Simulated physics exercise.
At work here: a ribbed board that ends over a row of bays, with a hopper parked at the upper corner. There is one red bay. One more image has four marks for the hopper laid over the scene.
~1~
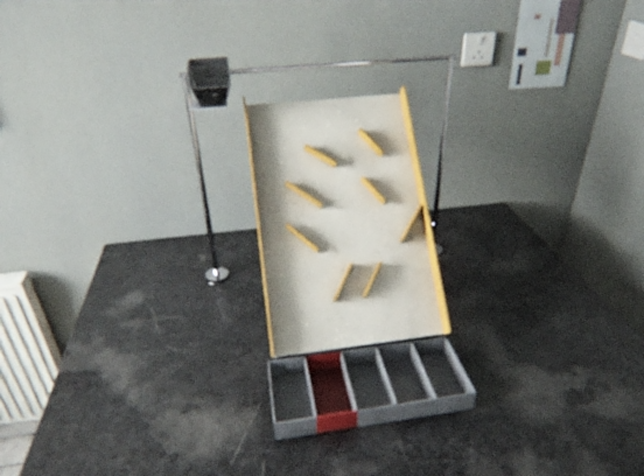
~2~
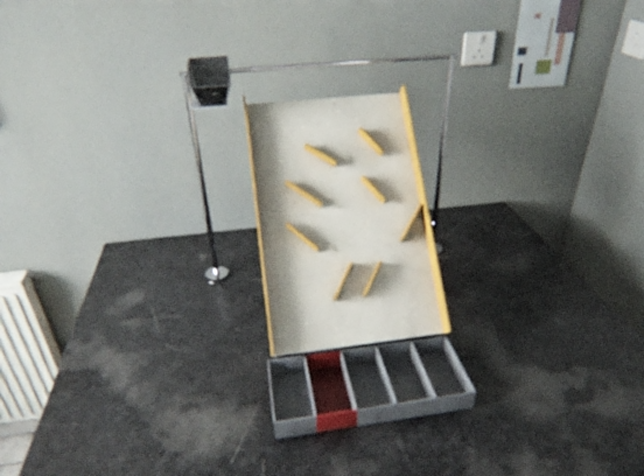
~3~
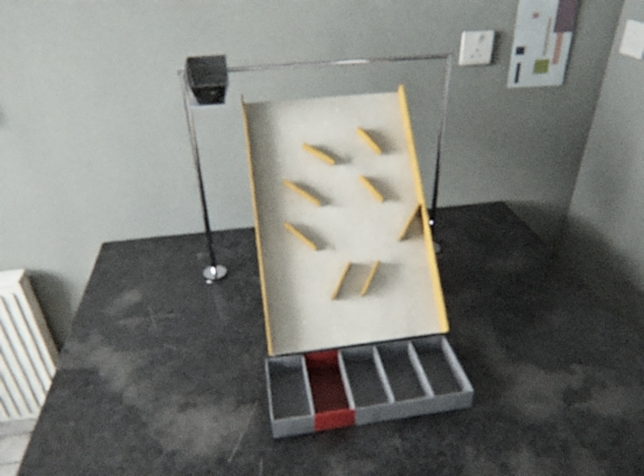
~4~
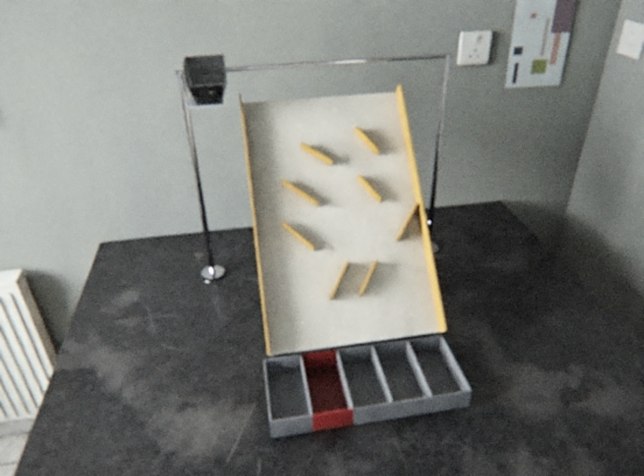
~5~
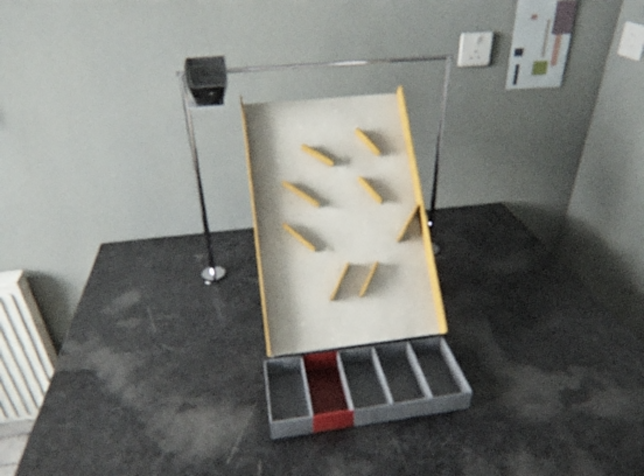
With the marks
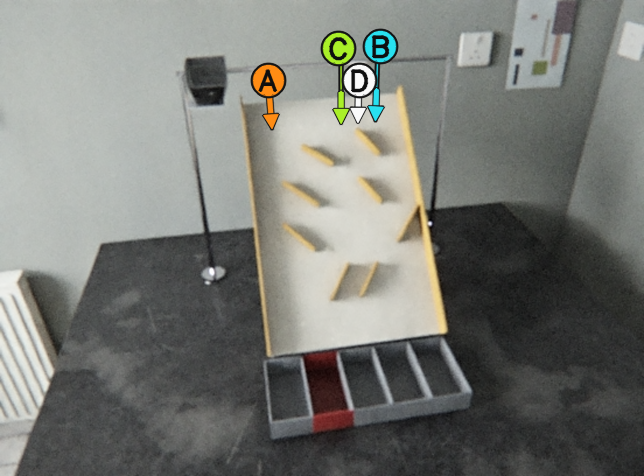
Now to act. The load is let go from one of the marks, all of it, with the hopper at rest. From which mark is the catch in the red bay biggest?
Go for C.
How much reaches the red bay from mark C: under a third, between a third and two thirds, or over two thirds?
It is between a third and two thirds.
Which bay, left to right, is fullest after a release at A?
The first from the left.
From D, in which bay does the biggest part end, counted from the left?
It is the fourth one.
On the marked copy, mark A meets the board at (271, 123); mark B meets the board at (375, 115); mark C meets the board at (341, 118); mark D meets the board at (358, 117).
With A, about a quarter in the red bay, most in other bays, a stray few held on the board.
With B, a small part in the red bay, nearly all in other bays.
With C, about half in the red bay, about half in other bays, a stray few held on the board.
With D, a small part in the red bay, most in other bays, a small part held on the board.
